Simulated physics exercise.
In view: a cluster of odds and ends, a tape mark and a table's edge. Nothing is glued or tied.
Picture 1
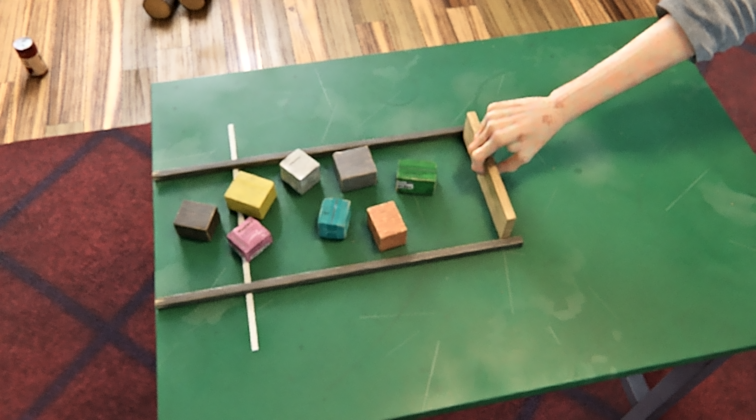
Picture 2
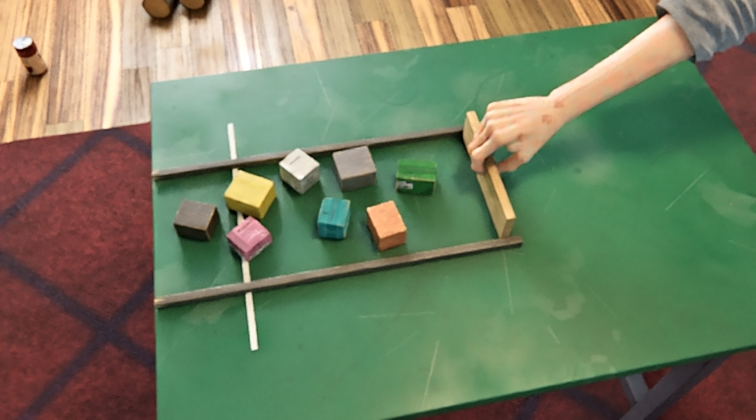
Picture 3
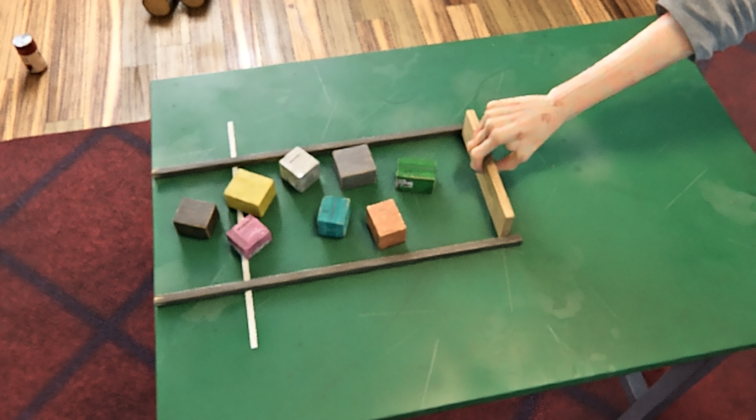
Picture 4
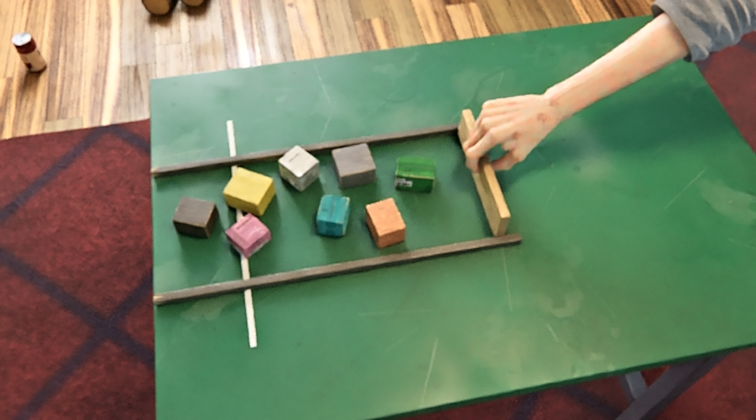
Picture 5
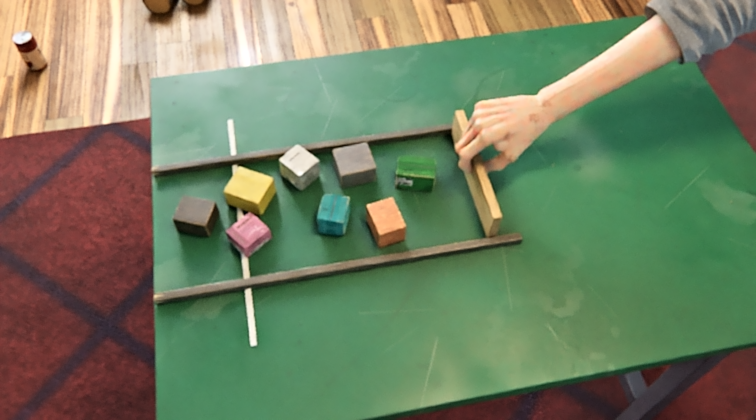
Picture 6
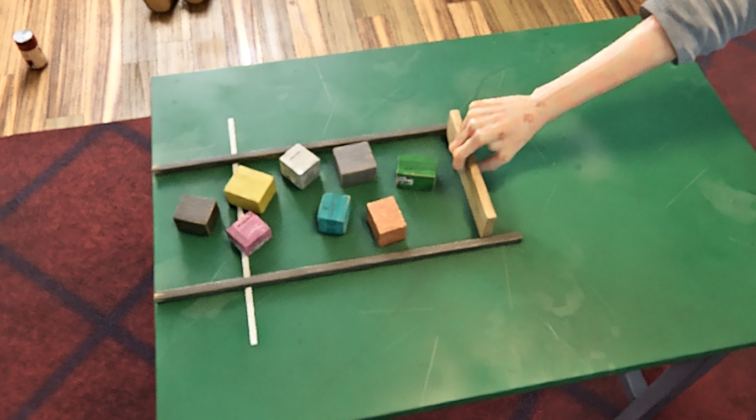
A hand slides a wooden board slightly left toward colored blocks that stay still.
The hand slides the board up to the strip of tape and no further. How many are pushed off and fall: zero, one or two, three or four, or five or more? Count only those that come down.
In the end the number that fall off is one or two.
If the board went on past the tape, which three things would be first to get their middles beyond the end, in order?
They are the black block, then the pink box, then the yellow block.
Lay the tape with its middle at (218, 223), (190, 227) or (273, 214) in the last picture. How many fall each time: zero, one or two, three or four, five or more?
The falls would be one or two; 5 or more; not one.
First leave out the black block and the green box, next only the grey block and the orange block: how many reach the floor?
0 in the first case, 0 in the second.
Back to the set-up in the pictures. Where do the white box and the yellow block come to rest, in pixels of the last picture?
The white box at (184, 174), the yellow block at (178, 202).
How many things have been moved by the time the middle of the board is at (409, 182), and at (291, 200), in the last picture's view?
2 and 8.
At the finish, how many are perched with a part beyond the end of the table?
That would be 1.
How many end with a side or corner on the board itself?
3 of them.
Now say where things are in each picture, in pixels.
The first picture shows black block (197, 220); pink box (250, 239); yellow block (251, 196); board (487, 174); tape (241, 225).
The second picture shows pink box (249, 238); orange block (386, 226).
The third picture shows yellow block (250, 193); green box (416, 175).
The fourth picture shows black block (196, 217); turquoise box (333, 216).
The fifth picture shows pink box (249, 235); board (475, 173).
The sixth picture shows black block (197, 215); pink box (249, 233); yellow block (251, 190); board (469, 173); tape (241, 219).
Soon after, none off yet; black block at rest near (197, 215); pink box at rest near (249, 233); yellow block at rest near (251, 190).
After that, none off yet; black block at rest near (197, 215); pink box displaced a little near (236, 234); yellow block moving near (247, 194).
In the end, the number that fall off is one or two; gone, black block.
